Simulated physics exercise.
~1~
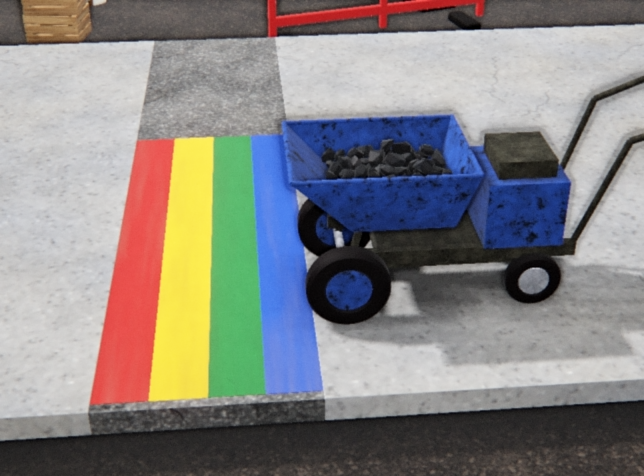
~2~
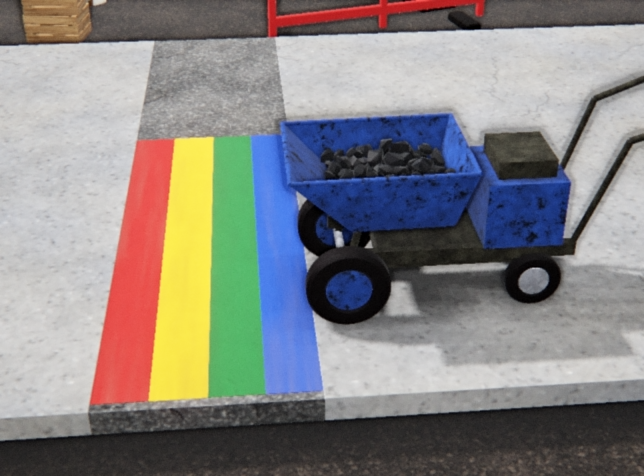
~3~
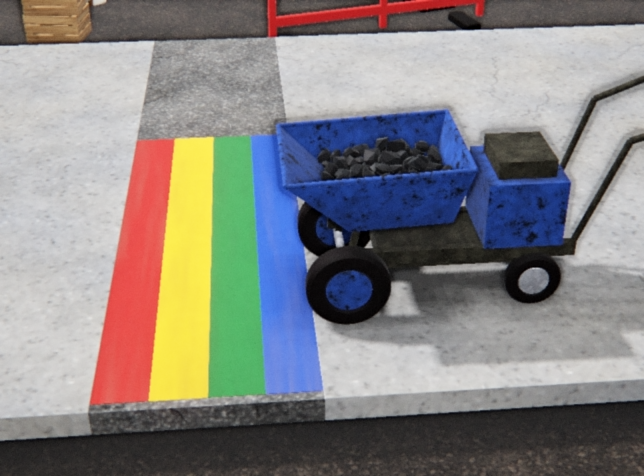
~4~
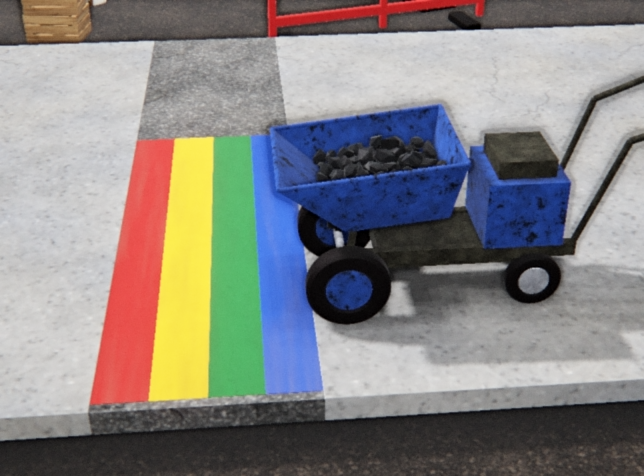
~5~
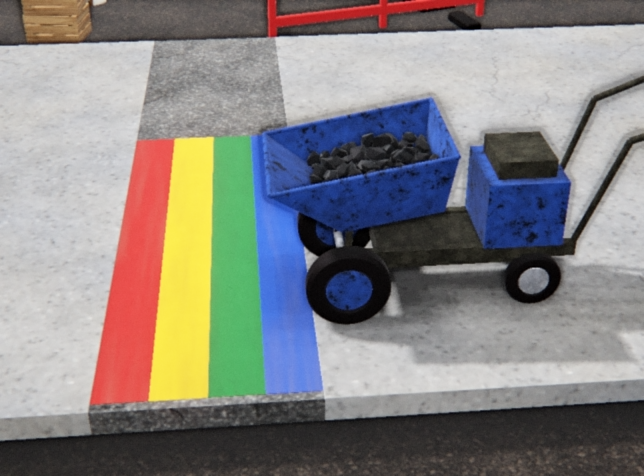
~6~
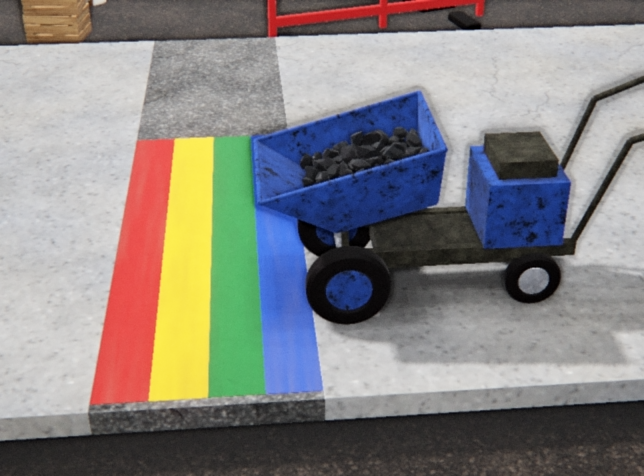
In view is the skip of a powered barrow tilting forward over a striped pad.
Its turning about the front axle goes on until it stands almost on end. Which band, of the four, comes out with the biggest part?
The yellow band comes out ahead.
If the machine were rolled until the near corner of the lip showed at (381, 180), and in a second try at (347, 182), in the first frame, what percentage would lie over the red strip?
That would be roughly 0 in a hundred and then roughly 0 in a hundred.
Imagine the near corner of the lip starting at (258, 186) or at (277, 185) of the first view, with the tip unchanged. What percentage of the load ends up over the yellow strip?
20 % then 40 %.
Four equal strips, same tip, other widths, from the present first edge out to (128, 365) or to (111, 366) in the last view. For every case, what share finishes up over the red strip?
Roughly 30 % and 30 %.
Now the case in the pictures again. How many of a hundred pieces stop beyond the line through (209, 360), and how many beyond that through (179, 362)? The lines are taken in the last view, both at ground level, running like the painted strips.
I'd say about 60 and about 40 in a hundred.
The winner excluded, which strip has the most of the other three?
Rank two: That red strip.
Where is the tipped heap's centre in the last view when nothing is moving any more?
Resting centre, last frame: Roughly (173, 295).
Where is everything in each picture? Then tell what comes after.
The first picture shows lip of the skip at (292, 184), level; top of the load at (395, 161), lumps of coal; blue strip at (291, 351); green strip at (236, 354); yellow strip at (181, 357); red strip at (125, 360).
The second picture shows lip of the skip at (290, 185), level; top of the load at (400, 172).
The third picture shows lip of the skip at (286, 187), tipped barely; top of the load at (397, 170).
The fourth picture shows lip of the skip at (279, 191), tipped a little; top of the load at (391, 168).
The fifth picture shows lip of the skip at (270, 196), tipped a little; top of the load at (403, 164).
The sixth picture shows lip of the skip at (260, 204), tipped clearly; top of the load at (394, 160); blue strip at (291, 351); green strip at (236, 354); yellow strip at (181, 357); red strip at (125, 360).
Soon, skip tipped steeply; all in the skip.
A while on, skip tipped right over; most in the skip; a stray few over the green strip; about a quarter over the yellow strip; a stray few over the red strip.
Towards the end, skip tipped right over; about a quarter in the skip; a small part over the green strip; about a third over the yellow strip; about a quarter over the red strip; a stray few off the paint.
Finally, skip tipped right over; about a quarter in the skip; none over the blue strip; a small part over the green strip; about a third over the yellow strip; about a quarter over the red strip; a stray few off the paint.
